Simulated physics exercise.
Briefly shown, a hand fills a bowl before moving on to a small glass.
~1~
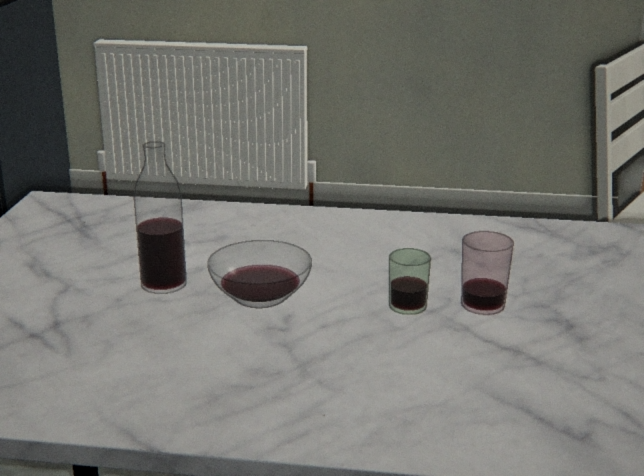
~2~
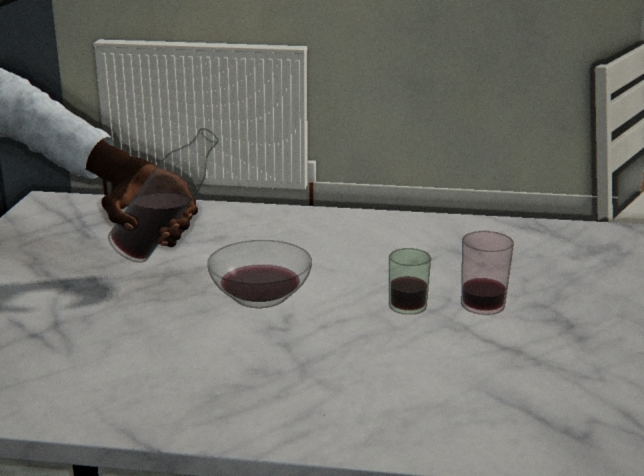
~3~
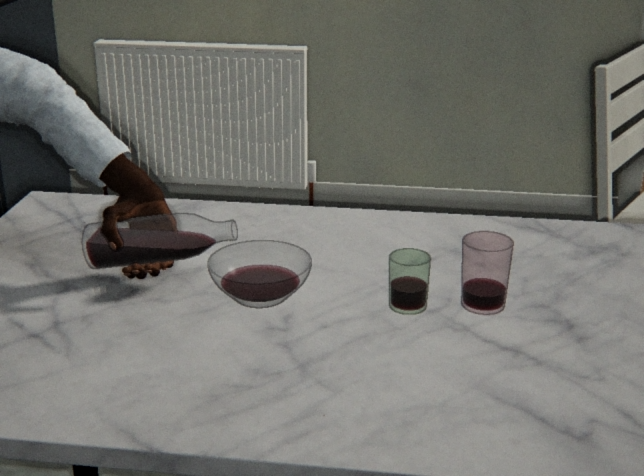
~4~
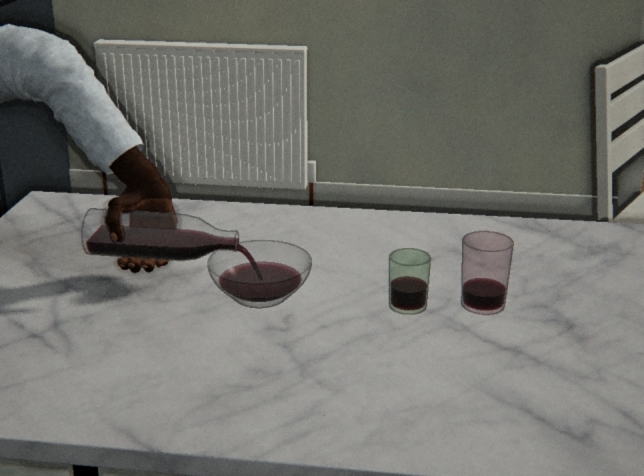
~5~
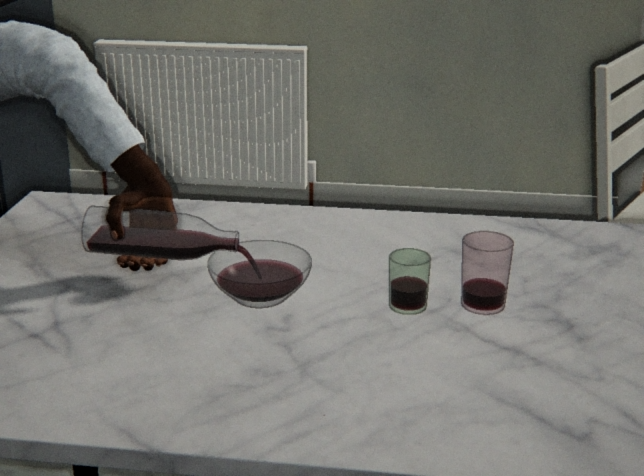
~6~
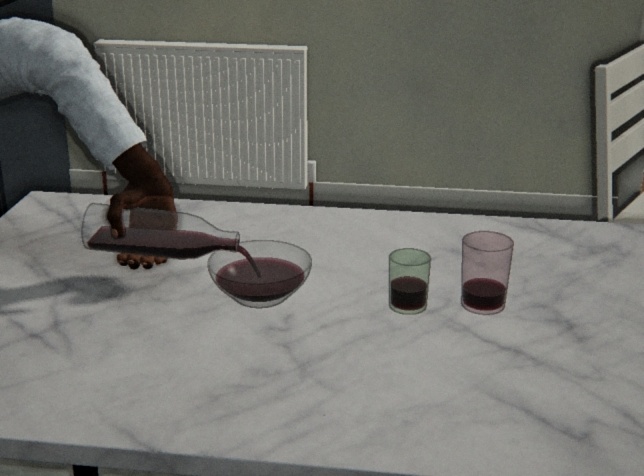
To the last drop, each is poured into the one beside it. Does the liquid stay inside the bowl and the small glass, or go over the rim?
Bowl: Stays inside; small glass: Stays inside.
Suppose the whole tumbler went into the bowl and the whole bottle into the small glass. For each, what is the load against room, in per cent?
About 30 and 220 per cent.
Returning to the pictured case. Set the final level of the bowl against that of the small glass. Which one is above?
Result: Higher level in the one on the right.
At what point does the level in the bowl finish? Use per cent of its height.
I make it 75 per cent.
Shortly, the bowl is about two thirds full.
Then, the bowl is about three quarters full.
At the finish, the bowl is about three quarters full; the small glass is about three quarters full.
